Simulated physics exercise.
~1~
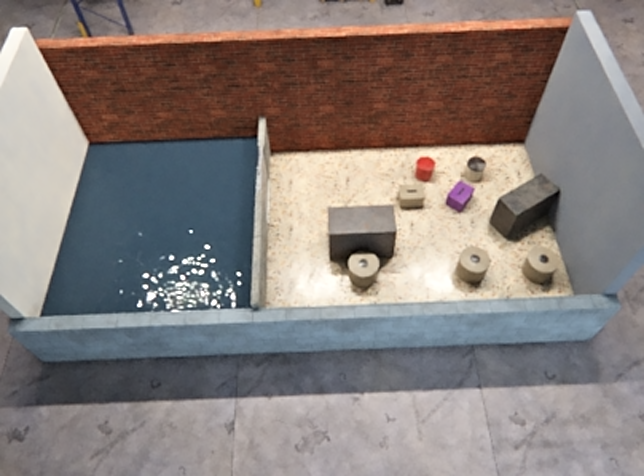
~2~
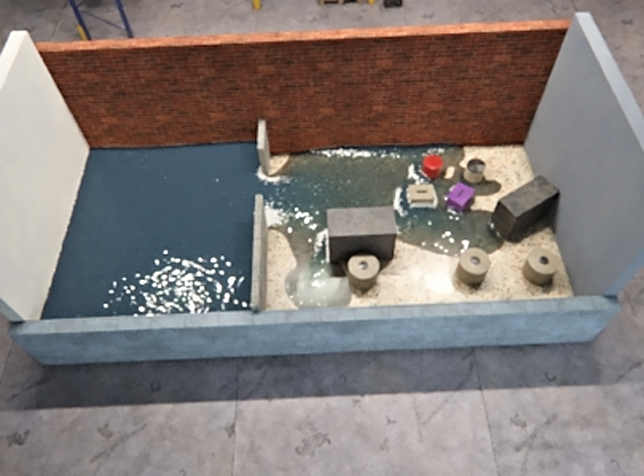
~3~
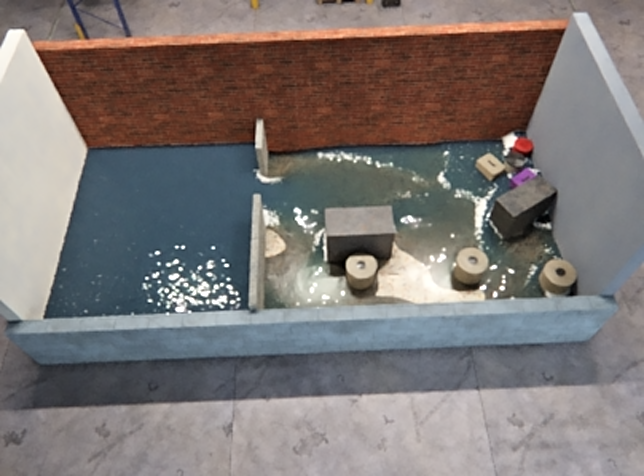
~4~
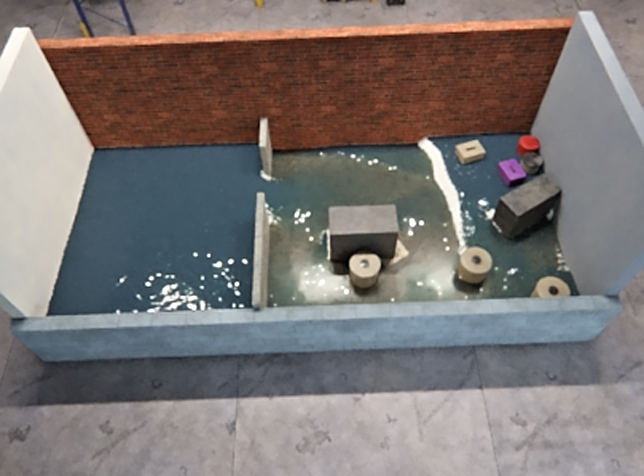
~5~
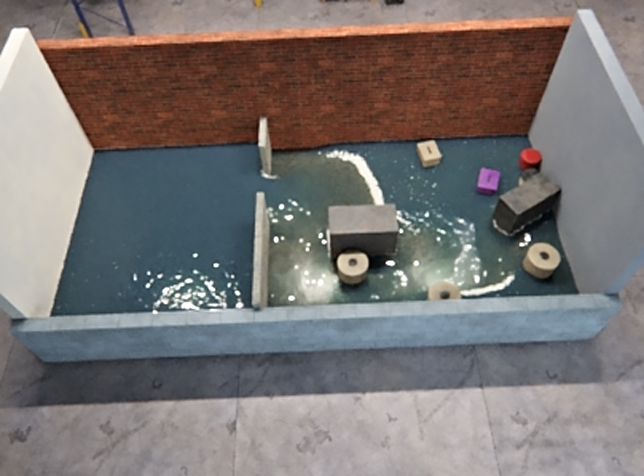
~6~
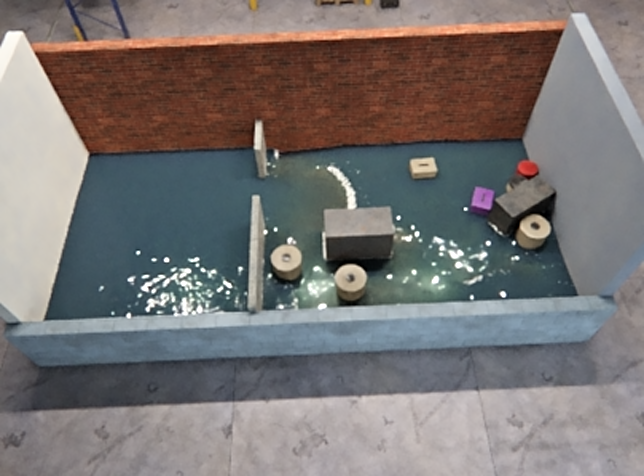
Water poured through a gap in the dividing wall and flooded the sandy right-hand room, sweeping the red pail and purple tote toward the far right corner, before several round tubs drifted left and everything loose ended up afloat around the dark blocks.
